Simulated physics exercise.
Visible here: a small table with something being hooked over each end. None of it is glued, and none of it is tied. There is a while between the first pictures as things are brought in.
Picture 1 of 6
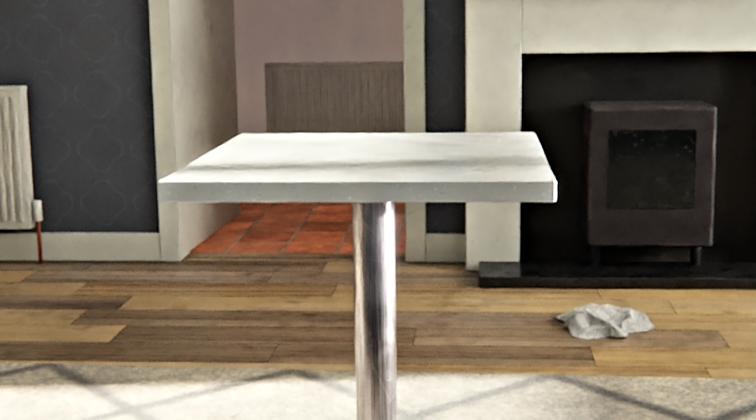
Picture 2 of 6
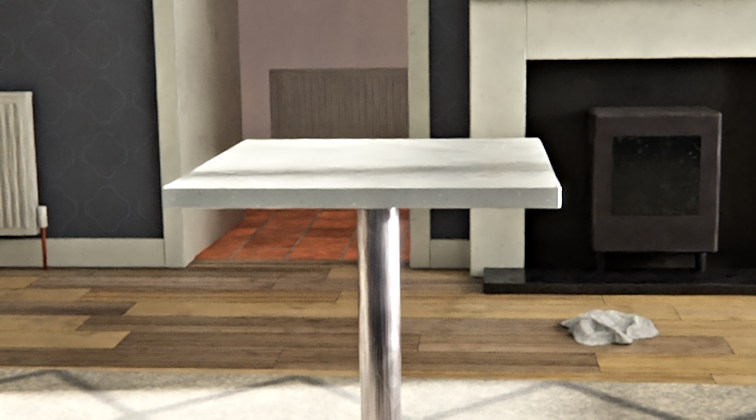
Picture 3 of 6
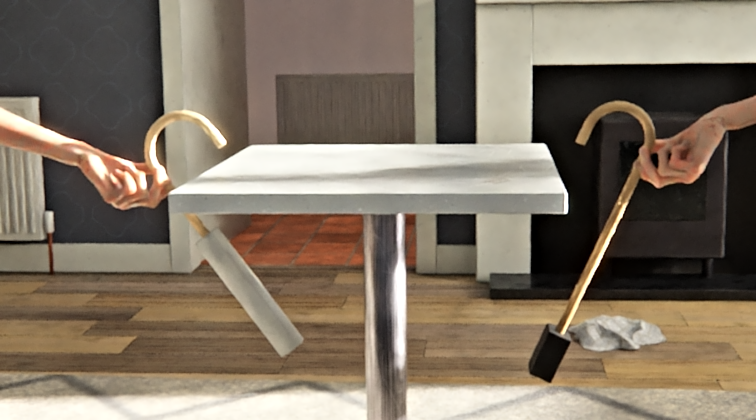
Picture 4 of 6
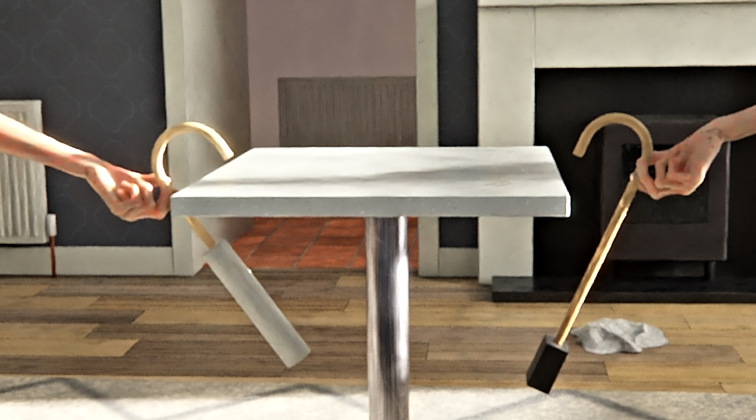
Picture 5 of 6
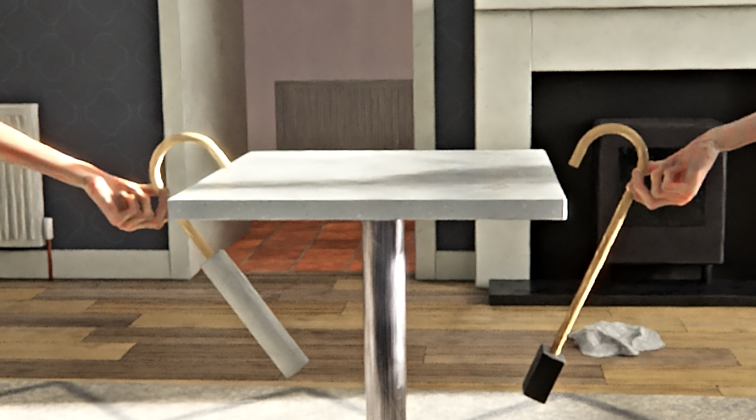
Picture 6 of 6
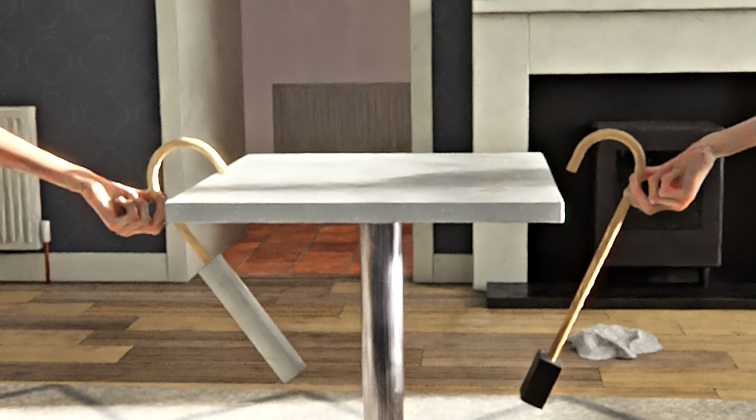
In the video, a small pale table stands alone in a room, then two hands appear, holding a hooked cane-like handle with a white end at the left edge and one with a black end at the right, barely moving.
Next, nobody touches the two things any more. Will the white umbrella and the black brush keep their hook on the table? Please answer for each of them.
The white umbrella stays put, the black brush falls off.
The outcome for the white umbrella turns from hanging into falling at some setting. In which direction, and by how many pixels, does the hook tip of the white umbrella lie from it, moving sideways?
Close to 12 pixels leftward.
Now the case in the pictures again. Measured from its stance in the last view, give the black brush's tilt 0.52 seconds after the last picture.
Roughly 30°.
Then, 0.34 s on from there, white umbrella at rest near (238, 256); black brush at the bottom.
Then, 0.52 s on from there, white umbrella at rest near (236, 256); black brush on its way down.
Then, 0.68 s on from there, white umbrella at rest near (237, 256); black brush at the bottom.
In the end, the white umbrella stays hooked on the edge, near (239, 256); the black brush falls to the floor.
